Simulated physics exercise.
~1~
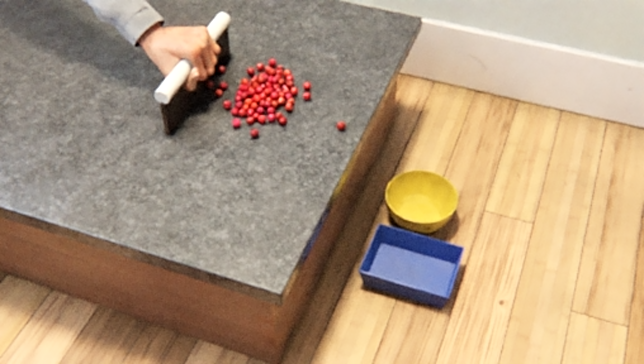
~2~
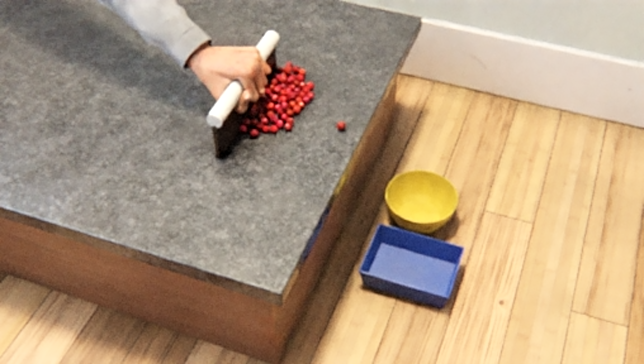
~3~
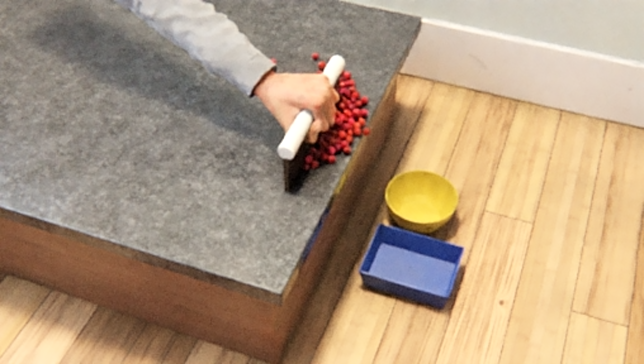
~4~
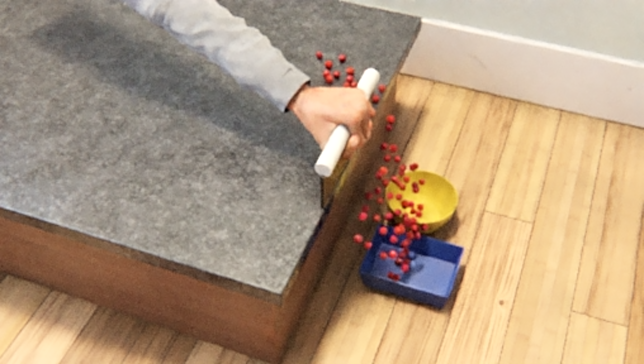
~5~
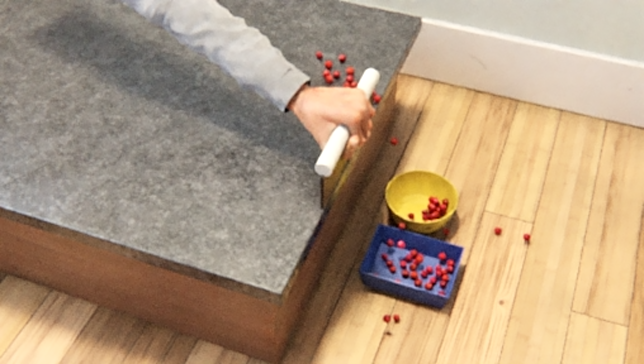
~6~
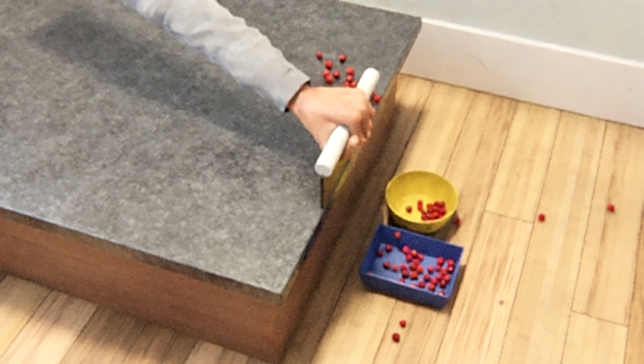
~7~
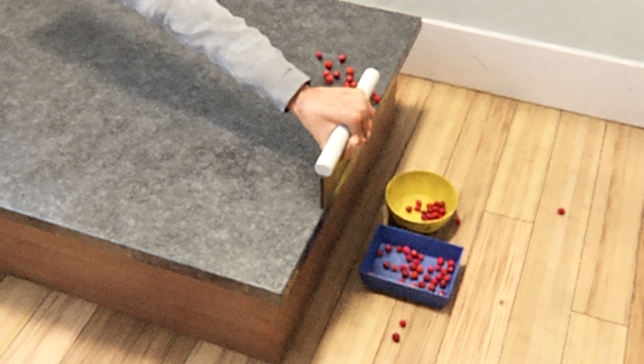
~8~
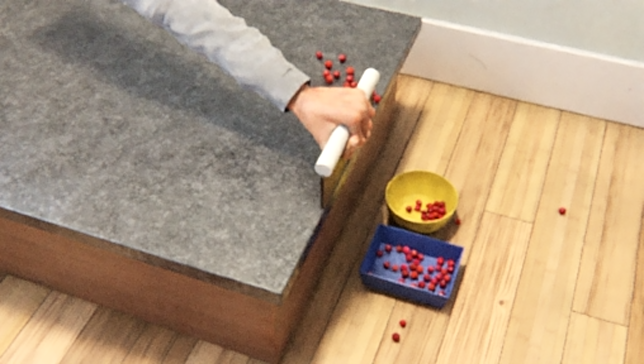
A hand-held scraper pushing red berries right across a gray tabletop, spilling many into a blue tin and yellow bowl, some missing.
